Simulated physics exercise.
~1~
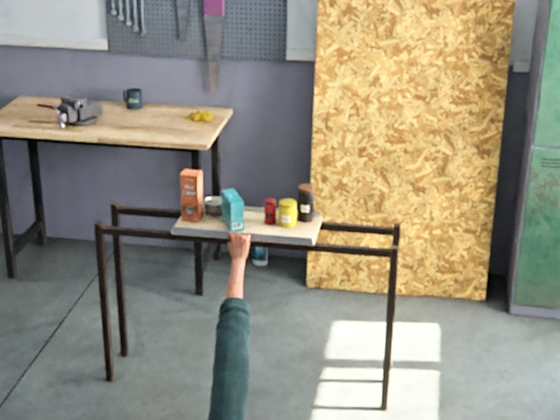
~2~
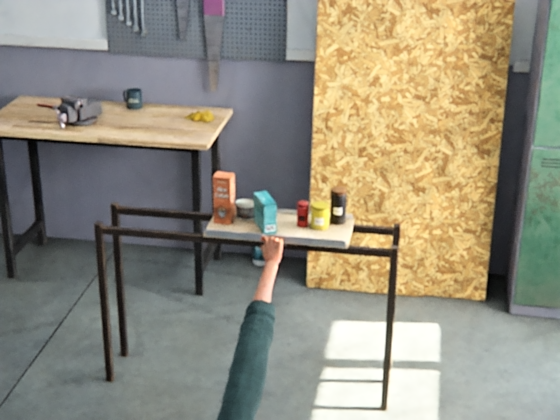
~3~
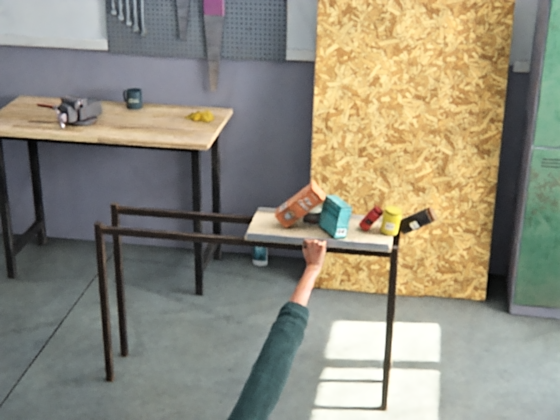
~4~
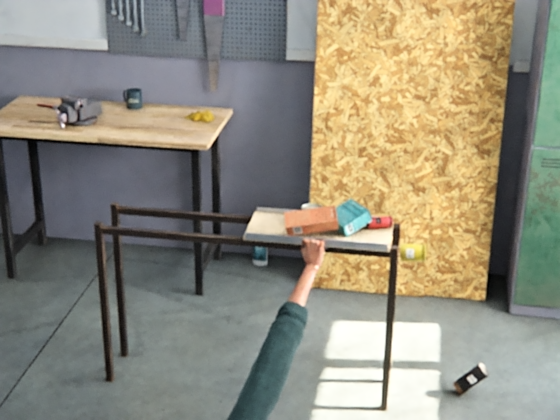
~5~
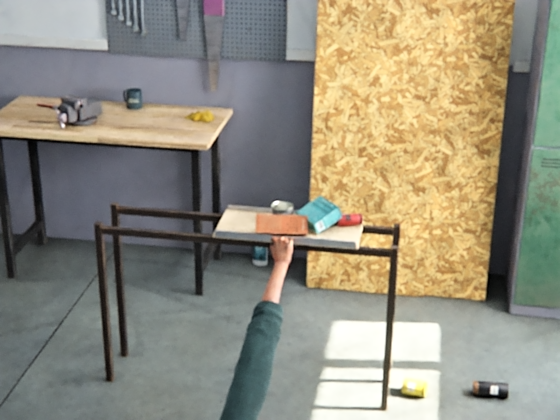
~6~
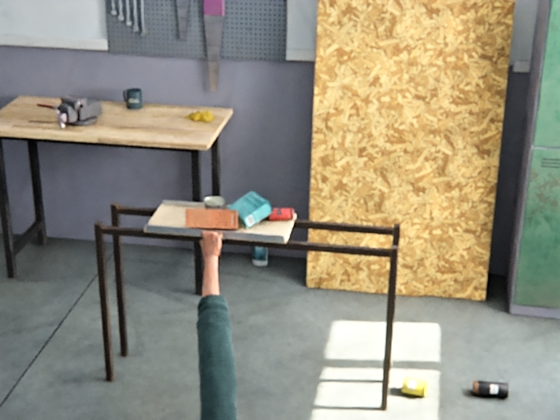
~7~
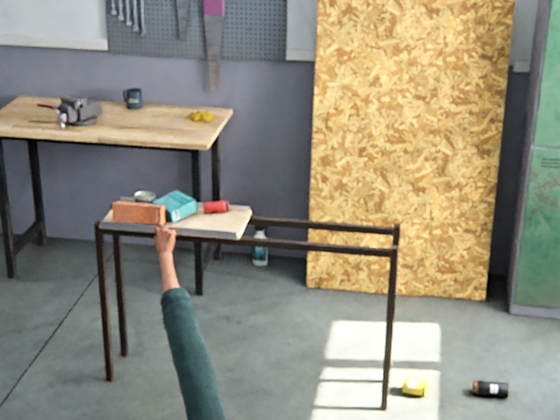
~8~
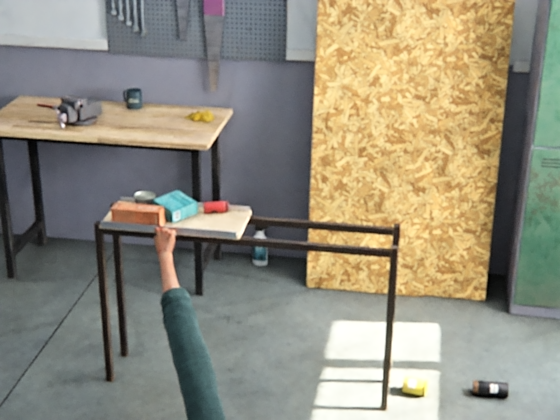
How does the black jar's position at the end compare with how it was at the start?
At the start the black jar stands upright on the tray. By the end it is lying on its side on the floor.
